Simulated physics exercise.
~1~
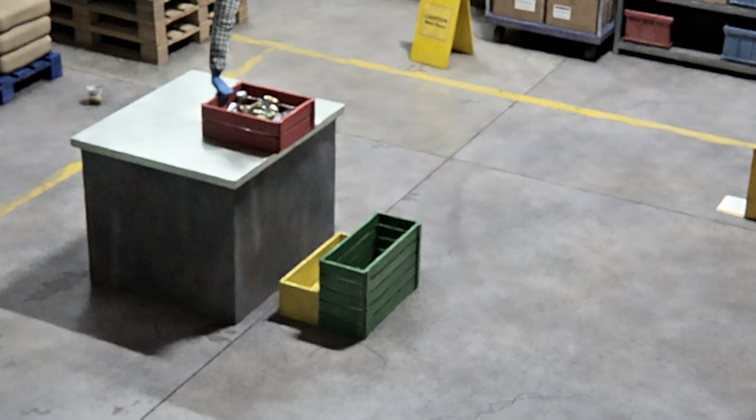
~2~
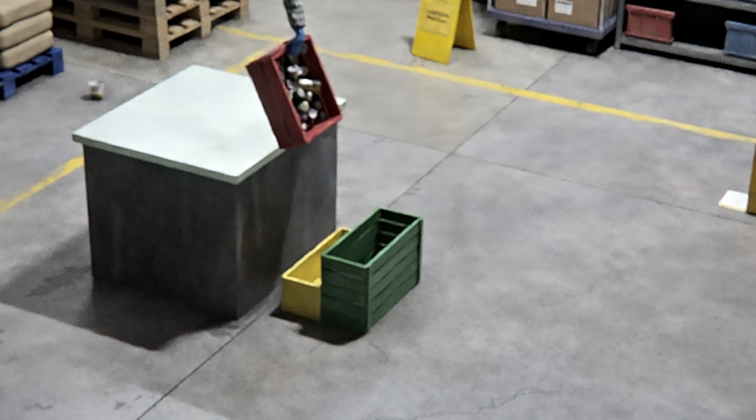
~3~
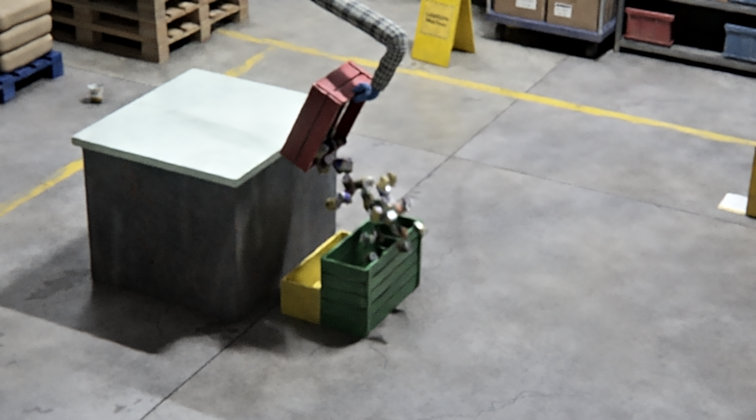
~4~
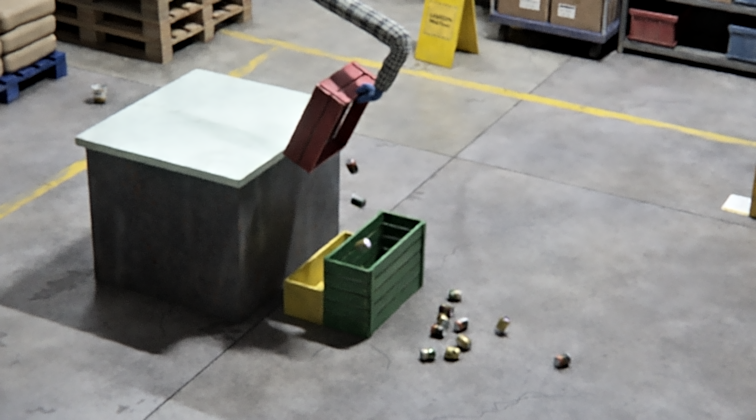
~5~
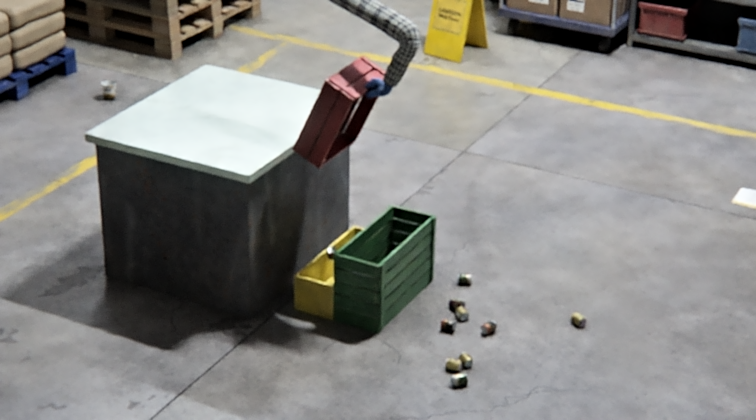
A gloved arm tips a red crate, spilling small cans into a green tub and beyond it.
